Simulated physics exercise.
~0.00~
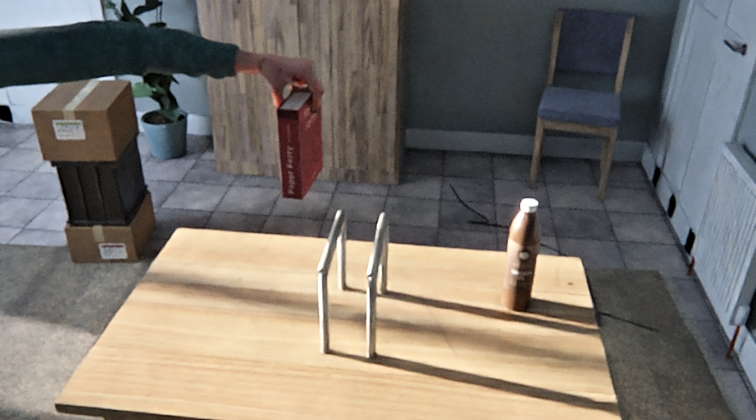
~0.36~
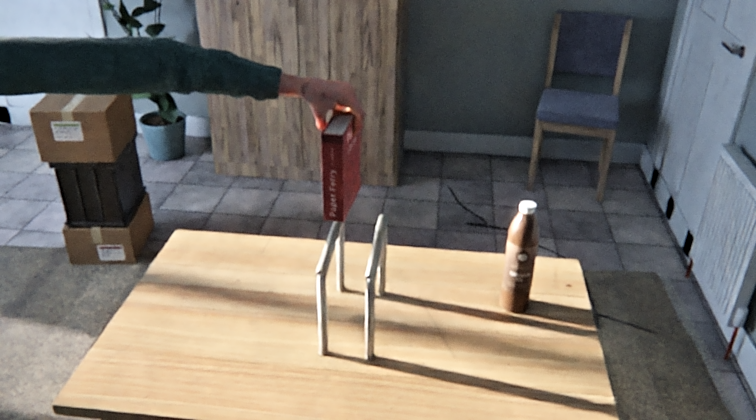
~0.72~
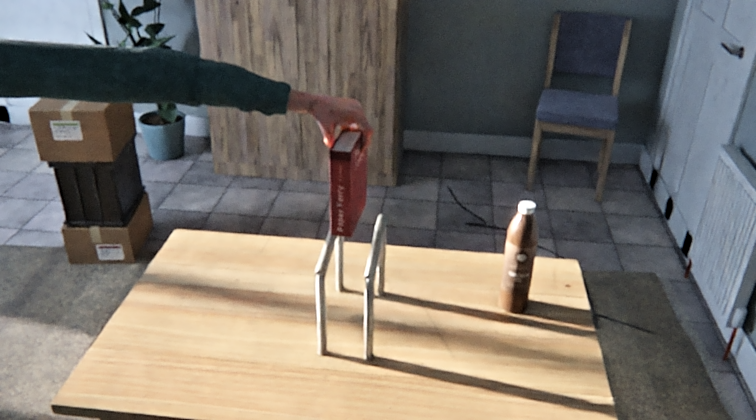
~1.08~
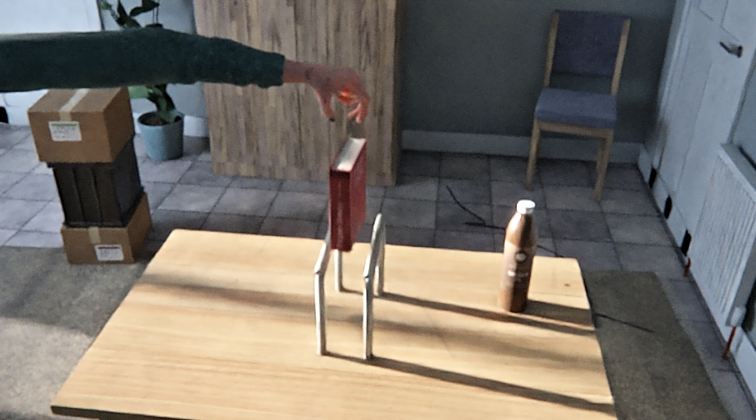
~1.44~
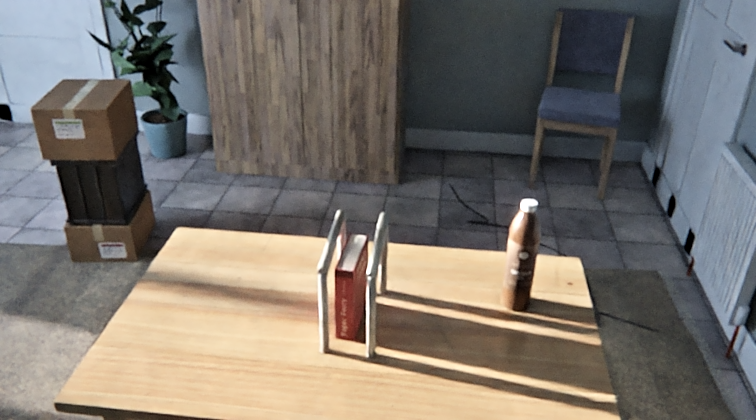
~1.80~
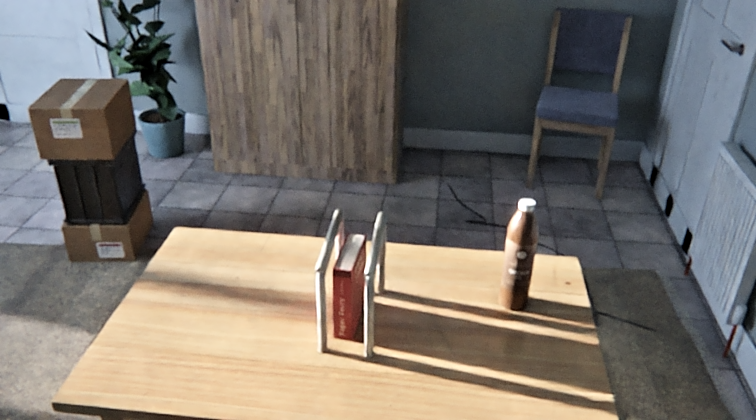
The clip opens on a wooden table holding a pale stand with two narrow sides and a gap between them, a brown bottle to its right, while a hand in a dark green sleeve holds a red book upright above and to the left. The hand carries the book right and lowers it until it hangs over the gap. The fingers then let go and draw back as the book starts to drop. It falls between the two sides. At the end, the book stands upright on the table within the stand, and the bottle has not moved.
